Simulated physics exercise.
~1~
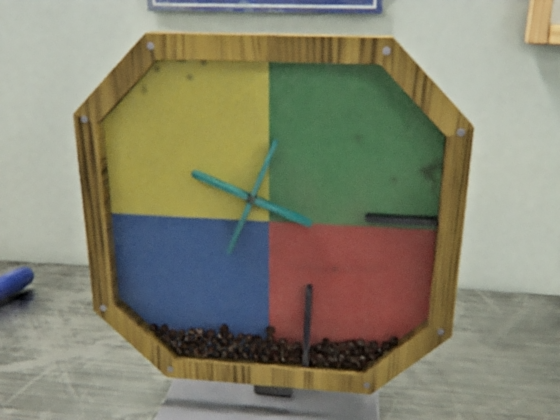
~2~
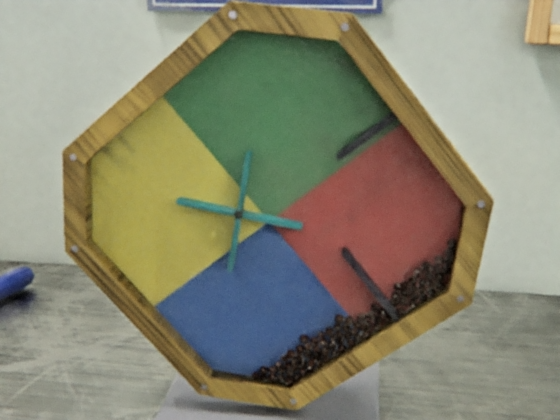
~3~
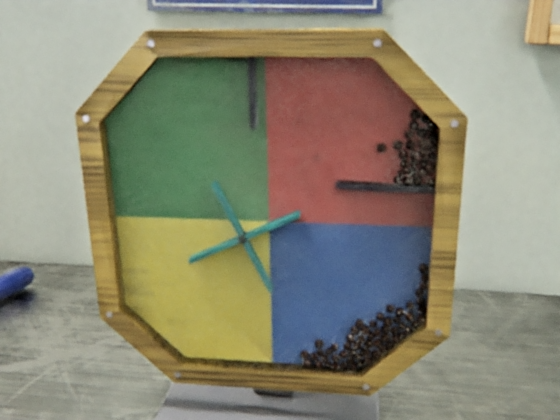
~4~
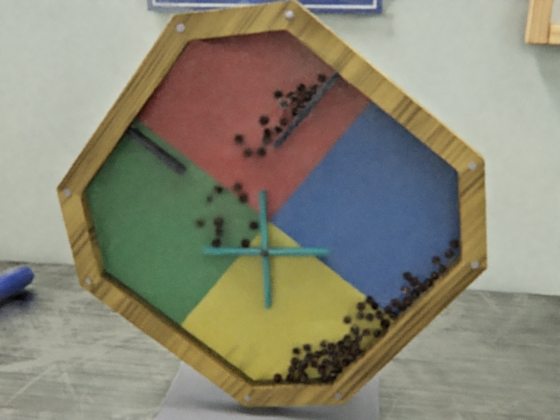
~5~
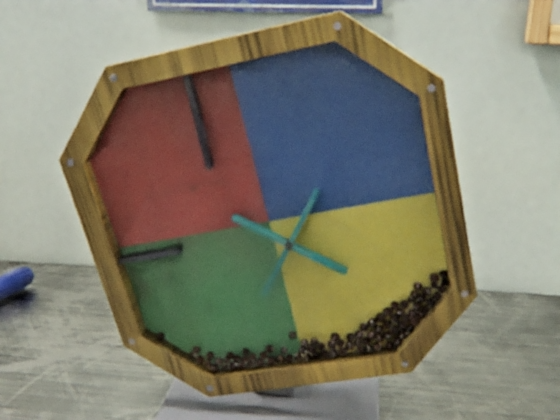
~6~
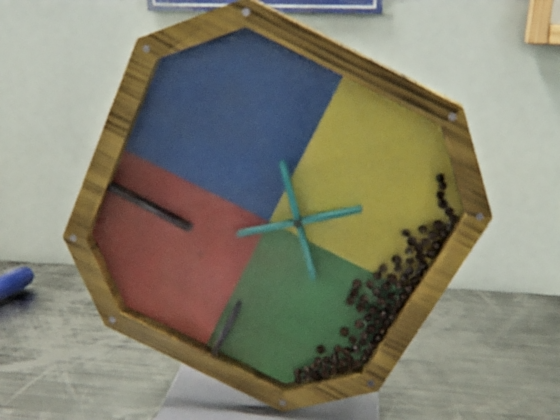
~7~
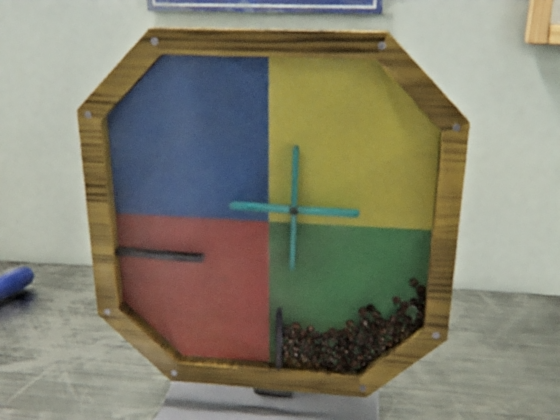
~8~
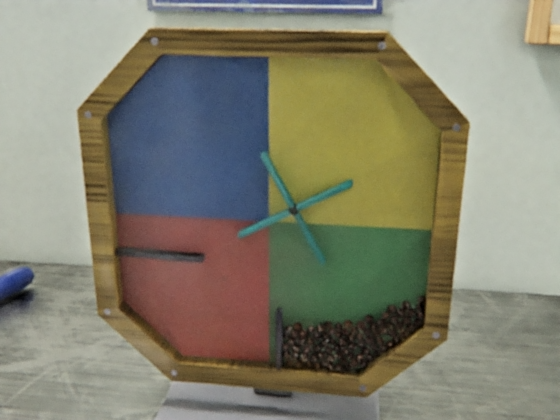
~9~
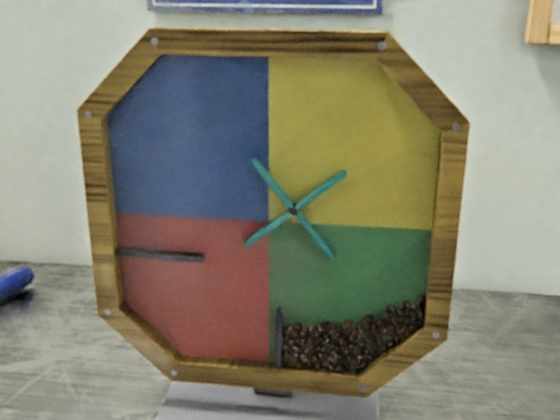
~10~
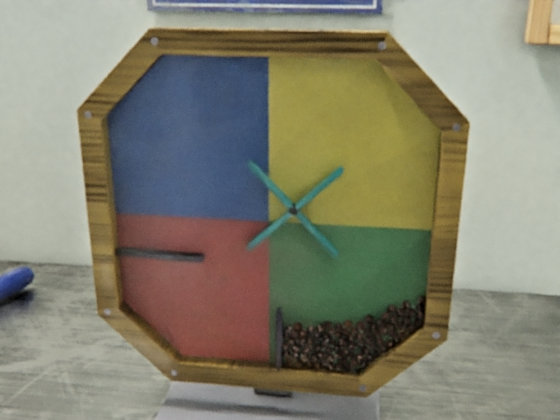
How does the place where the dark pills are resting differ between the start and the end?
At the start they lie spread along the bottom of the case, across the blue and red quarters. At the end they are heaped further right, all in the green quarter at the lower right.
